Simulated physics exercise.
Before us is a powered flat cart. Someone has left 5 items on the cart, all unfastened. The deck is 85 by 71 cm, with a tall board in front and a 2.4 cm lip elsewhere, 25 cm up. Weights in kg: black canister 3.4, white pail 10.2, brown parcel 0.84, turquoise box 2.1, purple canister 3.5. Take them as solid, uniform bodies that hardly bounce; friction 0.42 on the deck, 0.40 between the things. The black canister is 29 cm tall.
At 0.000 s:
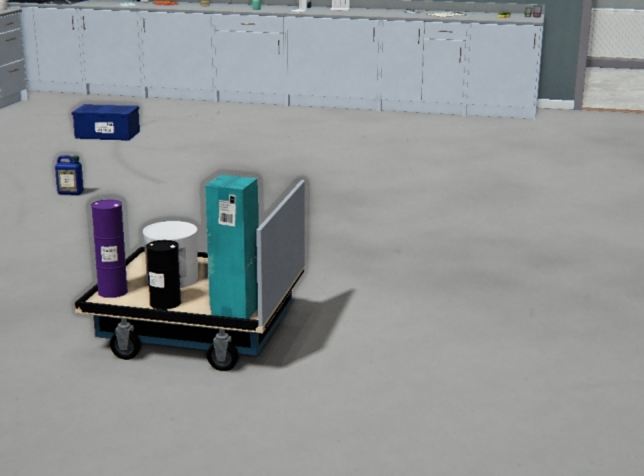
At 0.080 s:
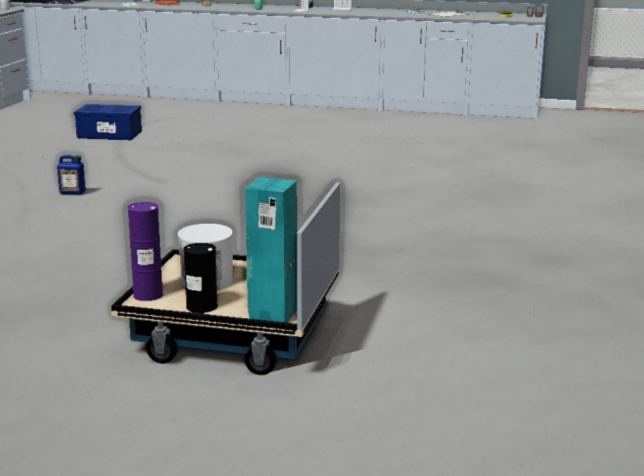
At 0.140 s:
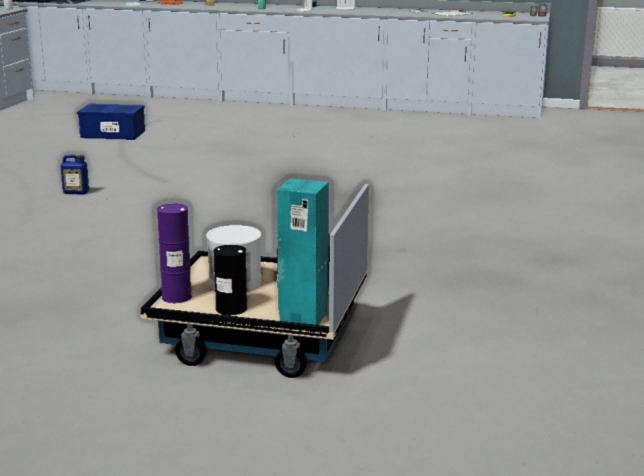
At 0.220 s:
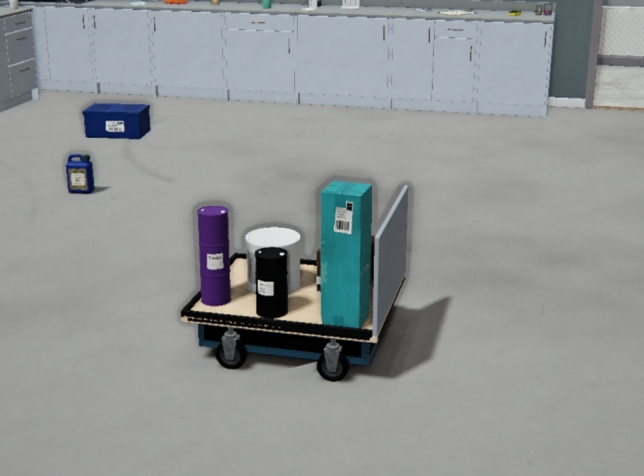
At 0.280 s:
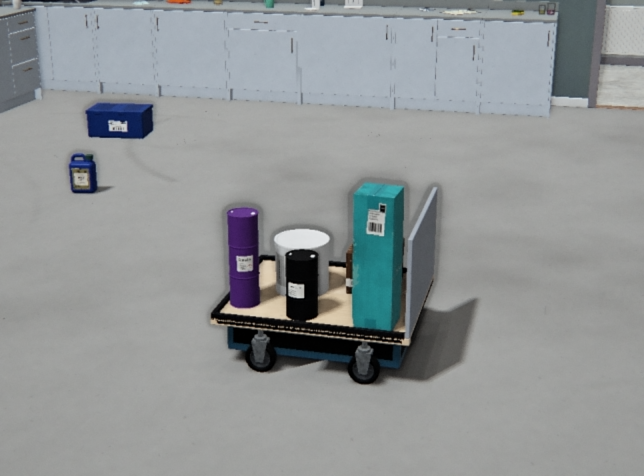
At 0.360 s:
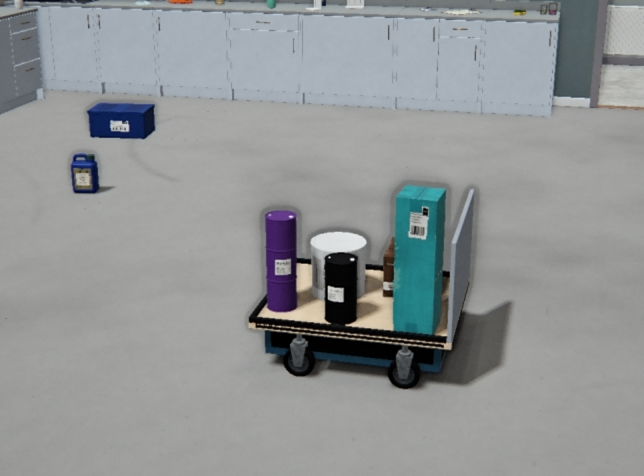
At first, a flat cart carrying a purple canister, a black canister, a white pail and a tall turquoise box stands left of centre on a grey floor. It rolls steadily rightward past the blue containers behind it, its load staying in place, and a brown parcel gradually shows beside the turquoise box.
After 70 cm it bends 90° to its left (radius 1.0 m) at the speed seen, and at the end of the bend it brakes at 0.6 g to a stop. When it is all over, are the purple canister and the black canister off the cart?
The purple canister comes off the cart and the black canister comes off the cart.
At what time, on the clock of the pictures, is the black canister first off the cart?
Near 0.9 s.
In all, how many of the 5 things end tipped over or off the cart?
In all, 3.
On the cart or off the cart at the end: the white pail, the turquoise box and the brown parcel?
The white pail ends on the cart; the turquoise box ends off the cart; the brown parcel is still on the cart.
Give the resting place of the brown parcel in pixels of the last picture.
Near (600, 172).
Around 0.76 s, cart has run 160 cm, turned 43°; turquoise box now off the cart; purple canister at 26° to upright near (506, 268); black canister at 21° to upright near (563, 274).
Around 1.06 s, cart has run 223 cm, turned 79°; black canister and purple canister now off the cart; brown parcel shifted 39 cm; white pail shifted 5 cm.
Around 1.36 s, cart has run 280 cm, turned 90°; brown parcel shifted 38 cm; white pail shifted 7 cm.
Finally (2.1 s), off the cart, black canister, turquoise box and purple canister; not toppled but over 10 cm from the start, white pail and brown parcel.
